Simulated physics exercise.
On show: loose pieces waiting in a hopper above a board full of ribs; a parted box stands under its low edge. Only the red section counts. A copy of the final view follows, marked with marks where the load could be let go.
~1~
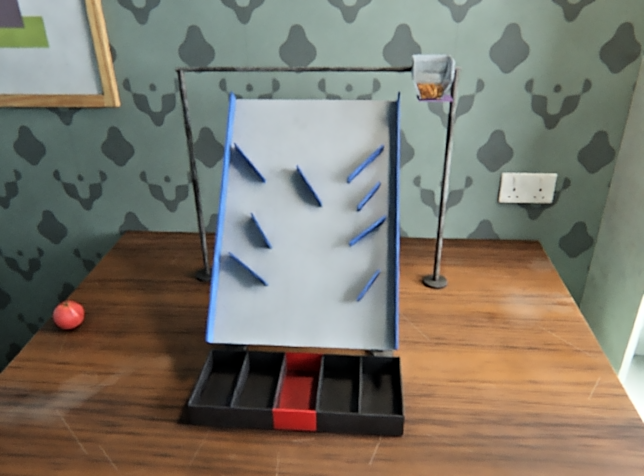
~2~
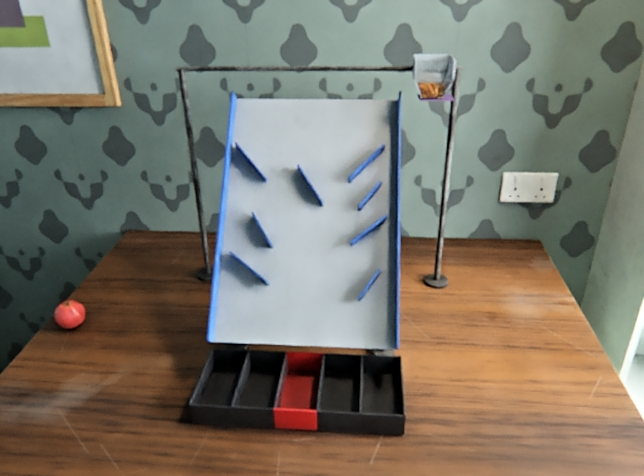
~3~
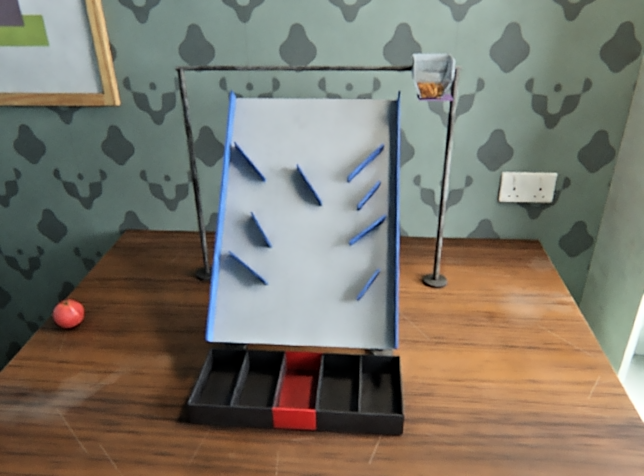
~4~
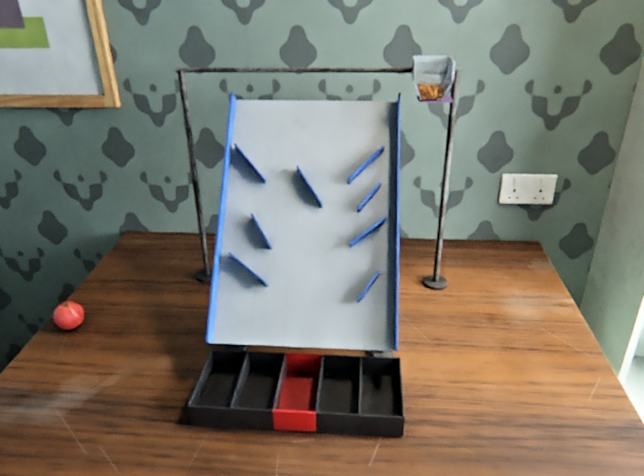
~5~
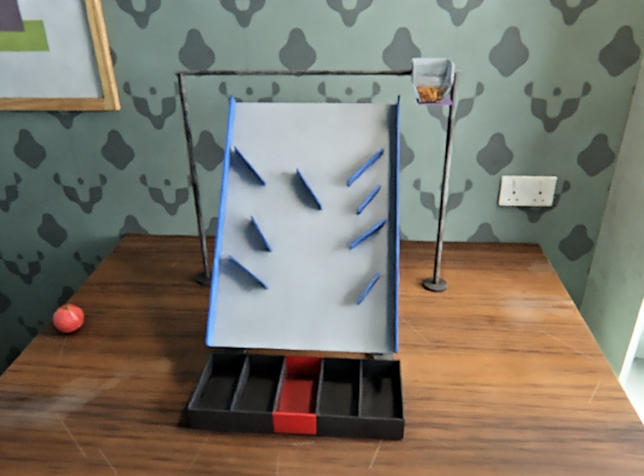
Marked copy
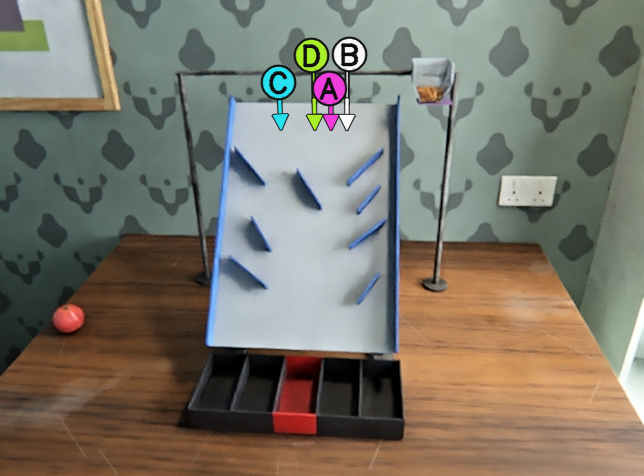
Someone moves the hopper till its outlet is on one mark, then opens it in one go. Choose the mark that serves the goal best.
Use mark C.
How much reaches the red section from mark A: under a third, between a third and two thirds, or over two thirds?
Mark A gives under a third.
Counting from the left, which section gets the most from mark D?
The fourth from the left.
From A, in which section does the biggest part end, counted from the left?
The fourth from the left.
On the marked copy, mark A meets the board at (331, 124); mark B meets the board at (346, 124); mark C meets the board at (280, 124); mark D meets the board at (314, 124).
Choosing A, a small part in the red section, most in other sections, a small part outside the box.
Choosing B, about a quarter in the red section, about a third in other sections, about a third outside the box.
Choosing C, about half in the red section, about a quarter in other sections, about a quarter outside the box.
Choosing D, about a quarter in the red section, about two thirds in other sections, a small part outside the box.
